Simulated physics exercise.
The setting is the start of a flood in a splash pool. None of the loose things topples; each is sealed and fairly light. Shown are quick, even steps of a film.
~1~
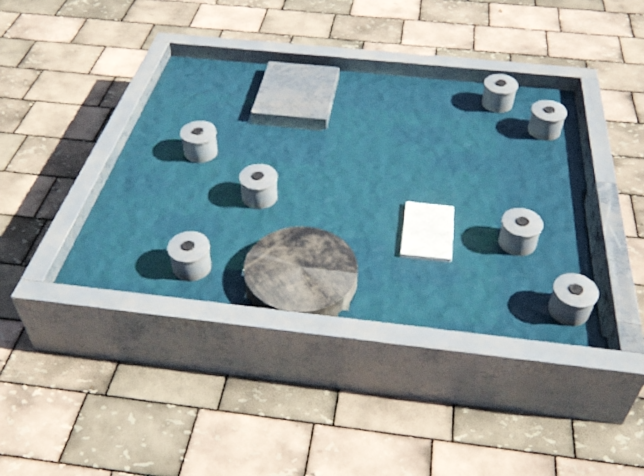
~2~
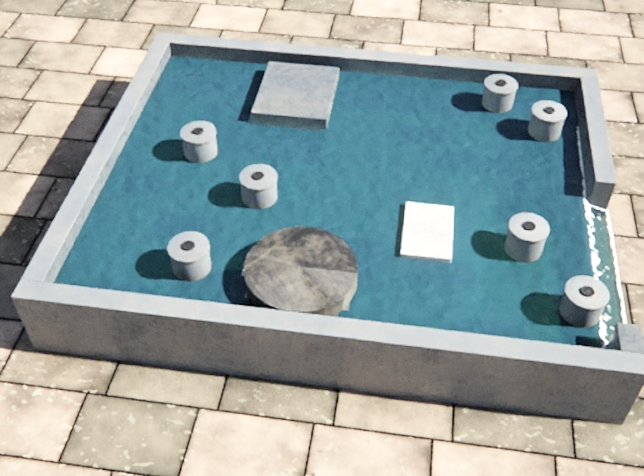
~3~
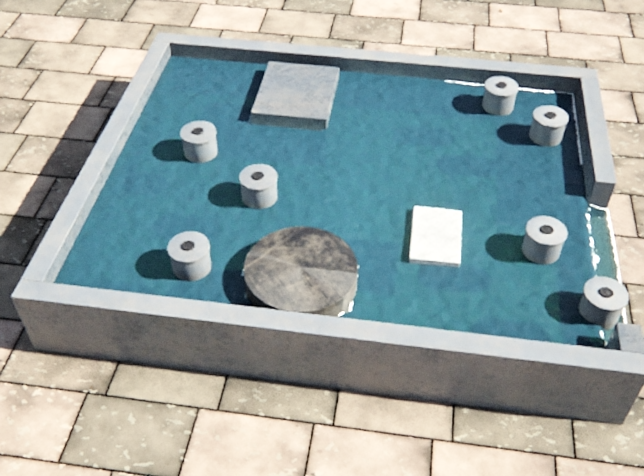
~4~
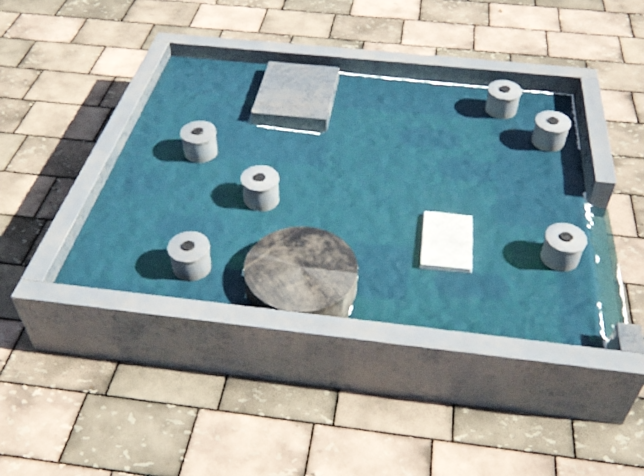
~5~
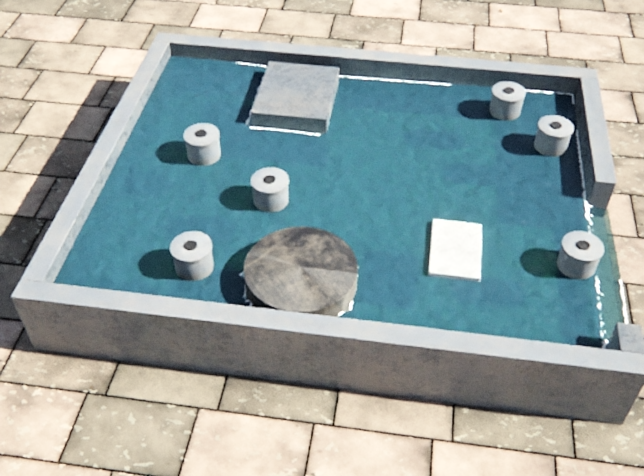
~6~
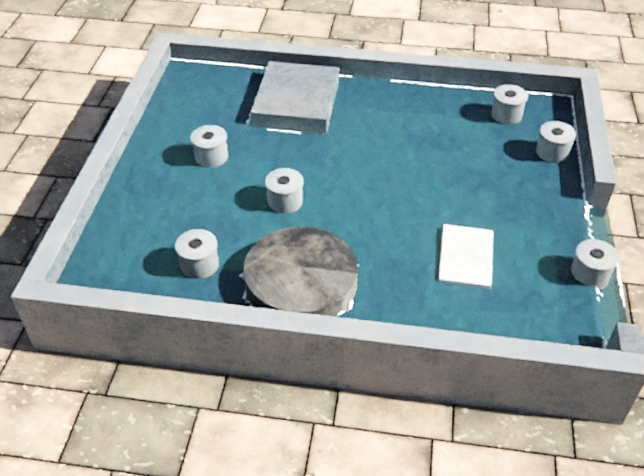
Section of a splash pool's right wall opening, grey floating cylinders drifting toward the gap, one leaving view, white slab sliding right.
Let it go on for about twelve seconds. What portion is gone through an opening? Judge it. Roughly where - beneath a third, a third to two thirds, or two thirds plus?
Roughly a third to two thirds.
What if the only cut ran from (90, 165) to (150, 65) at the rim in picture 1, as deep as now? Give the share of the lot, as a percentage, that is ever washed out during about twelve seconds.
Some 20 per cent of the things, roughly.
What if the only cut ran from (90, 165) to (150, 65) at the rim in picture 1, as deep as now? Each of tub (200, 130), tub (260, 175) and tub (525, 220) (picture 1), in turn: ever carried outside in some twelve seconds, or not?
In the order given, it's escaped, escaped, remains behind.
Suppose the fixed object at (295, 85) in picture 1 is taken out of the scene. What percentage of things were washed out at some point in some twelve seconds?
About 50 per cent.
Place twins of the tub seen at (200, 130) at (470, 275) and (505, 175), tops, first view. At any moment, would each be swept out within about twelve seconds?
First one makes it out, second one makes it out.
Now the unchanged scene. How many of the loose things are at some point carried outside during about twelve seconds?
Count: 4.
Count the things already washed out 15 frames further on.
4 of them.
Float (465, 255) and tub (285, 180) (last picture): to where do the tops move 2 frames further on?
Around (496, 262) and (318, 183).
A moment on, 2 of 8 are out; 6 afloat.
Next, 2 of 8 are out; 6 afloat.
Later, 4 of 8 are out; 4 afloat.
In the end, 4 of 8 are out; 4 afloat.
